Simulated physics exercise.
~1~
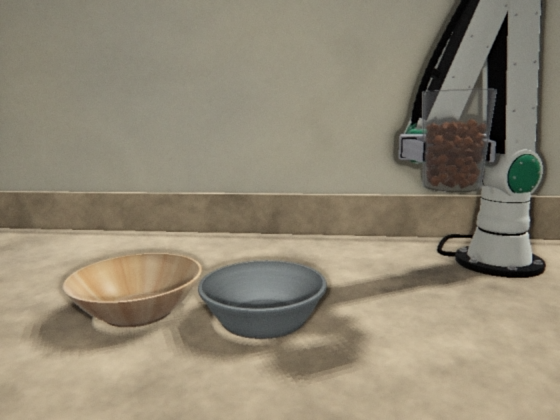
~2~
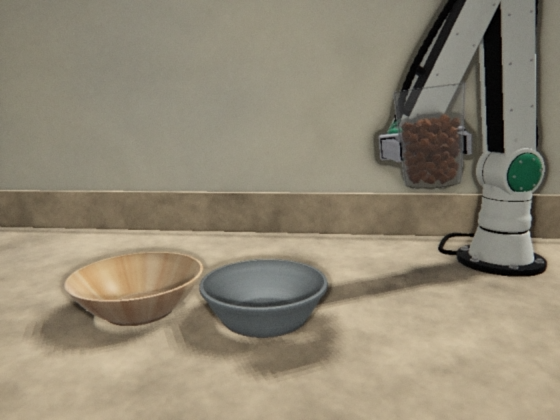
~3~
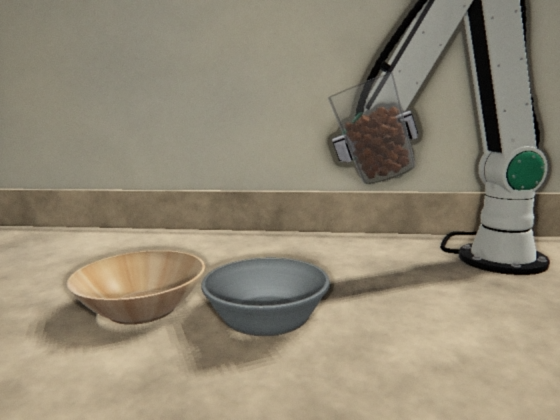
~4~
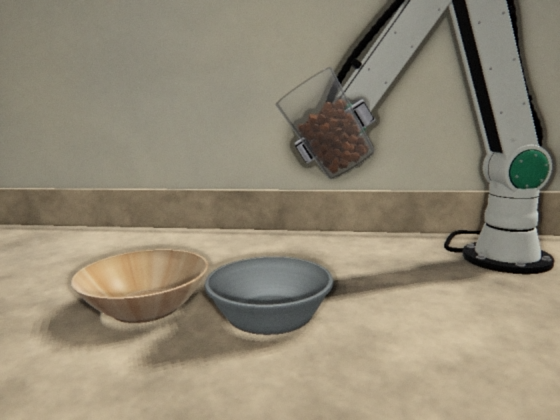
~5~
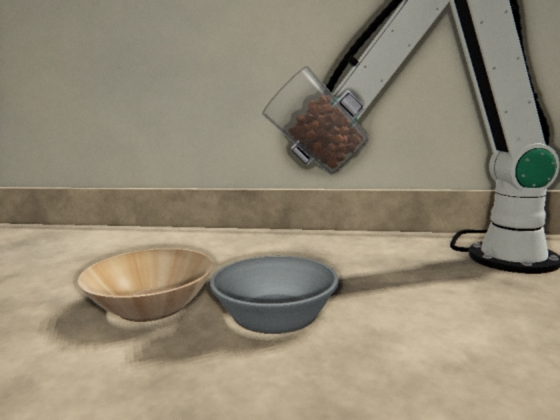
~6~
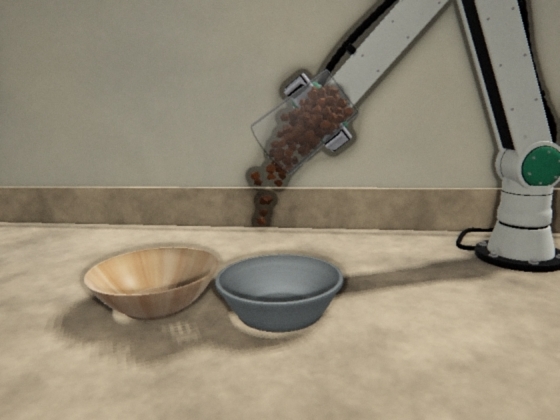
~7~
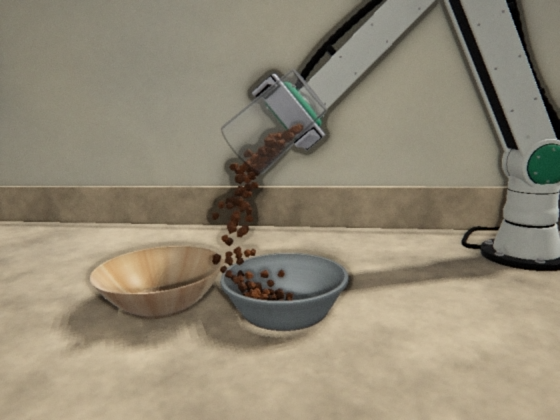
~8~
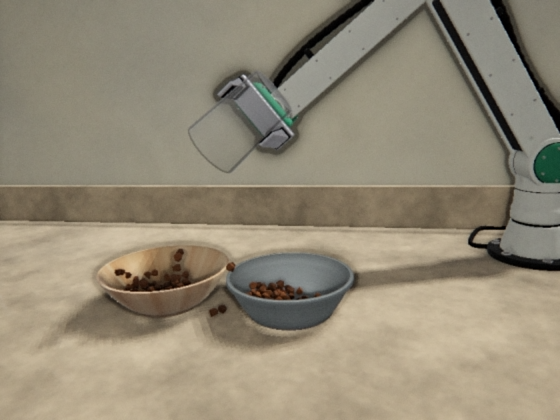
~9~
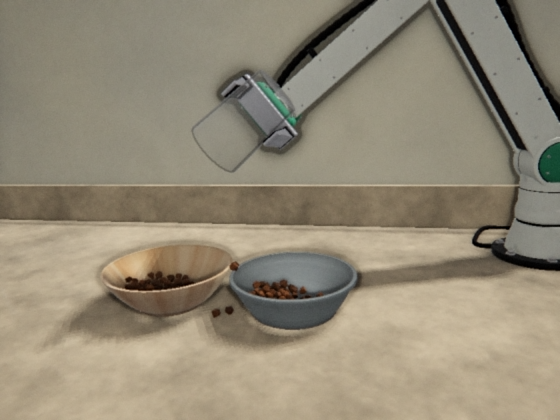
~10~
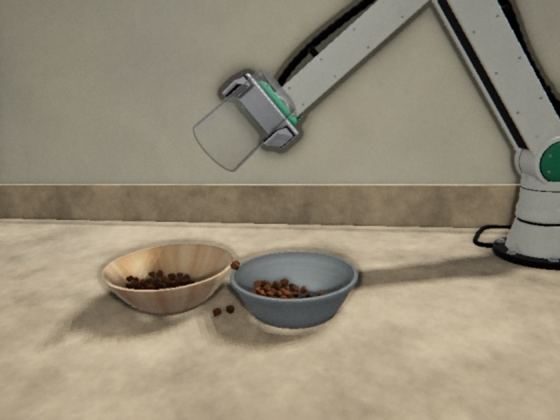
A robot arm carried a clear cup of brown pellets left and tipped it over, pouring them into a blue-gray bowl and then a wooden one, until the cup was empty and both bowls held pellets, with a few spilled between them.
